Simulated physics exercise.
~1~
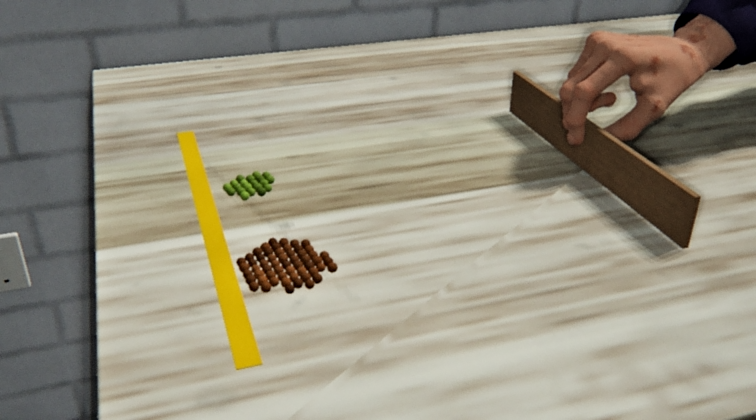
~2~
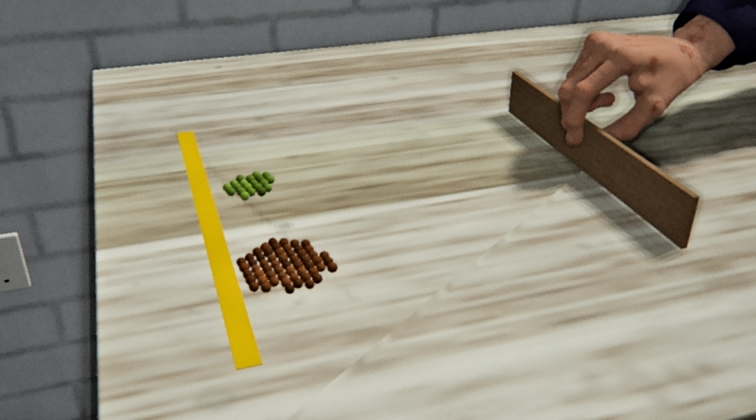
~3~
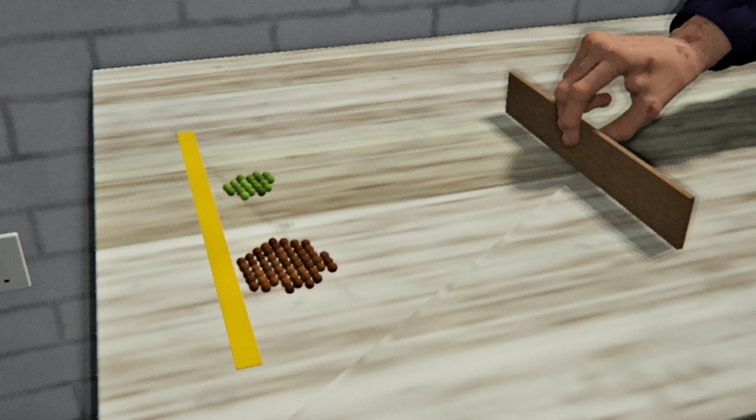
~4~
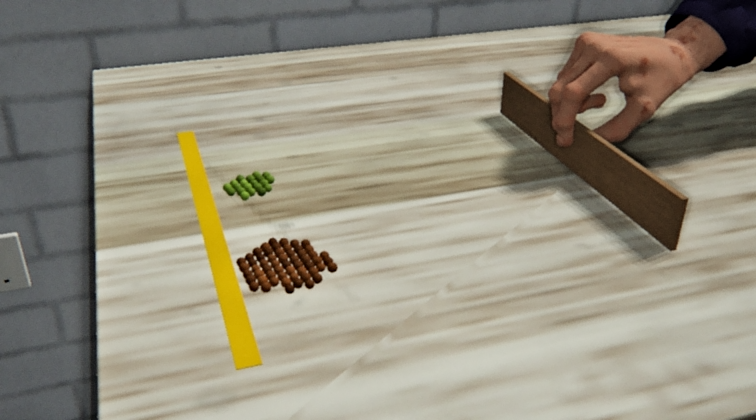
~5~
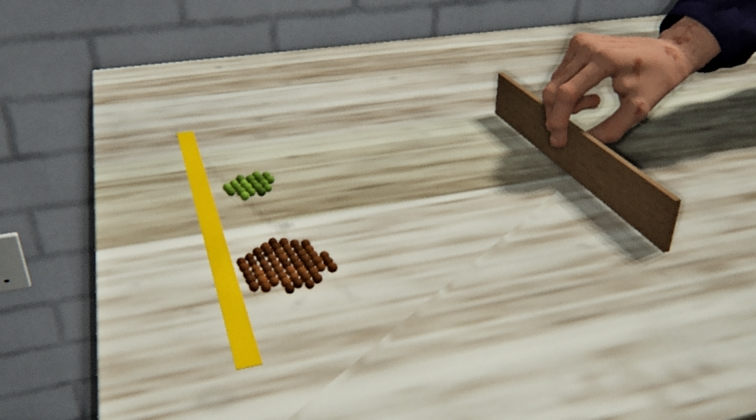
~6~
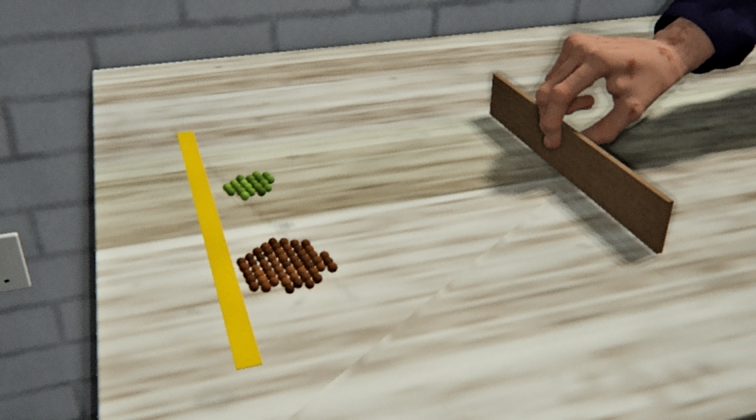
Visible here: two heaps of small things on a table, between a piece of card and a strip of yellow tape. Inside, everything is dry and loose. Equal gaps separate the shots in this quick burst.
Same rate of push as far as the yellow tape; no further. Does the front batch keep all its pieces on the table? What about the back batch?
The front batch keeps them all; the back batch keeps them all.
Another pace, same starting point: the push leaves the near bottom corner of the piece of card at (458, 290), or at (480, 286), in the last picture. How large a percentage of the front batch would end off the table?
100 %, then 100 %.
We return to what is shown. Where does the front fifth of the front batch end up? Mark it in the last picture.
That fifth finishes close to (163, 283).
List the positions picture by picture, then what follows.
In the first frame, piece of card at (675, 209), at rest; yellow tape at (187, 140), about a palm's width from the edge; edge at (94, 245); front batch at (287, 265), some cereal balls; back batch at (254, 184), a few dried peas.
In the second frame, piece of card at (674, 209); back batch at (254, 184).
In the third frame, piece of card at (670, 210); front batch at (287, 265).
In the fourth frame, piece of card at (663, 211); back batch at (254, 184).
In the fifth frame, piece of card at (656, 212); front batch at (287, 265).
In the sixth frame, piece of card at (649, 213); yellow tape at (187, 140); edge at (94, 245); front batch at (287, 265); back batch at (254, 184).
Then, 1.55 s past the last view, piece of card still moving, near (391, 150); front batch all on the table, its front near (241, 262); back batch all on the table, its front near (227, 188).
Then, 3.12 s past the last view, piece of card stopped at the yellow tape; front batch all on the table, its front near (155, 277); back batch all on the table, its front near (160, 193).
Finally, piece of card stopped at the yellow tape; front batch all on the table, its front near (153, 277); back batch all on the table, its front near (158, 193).
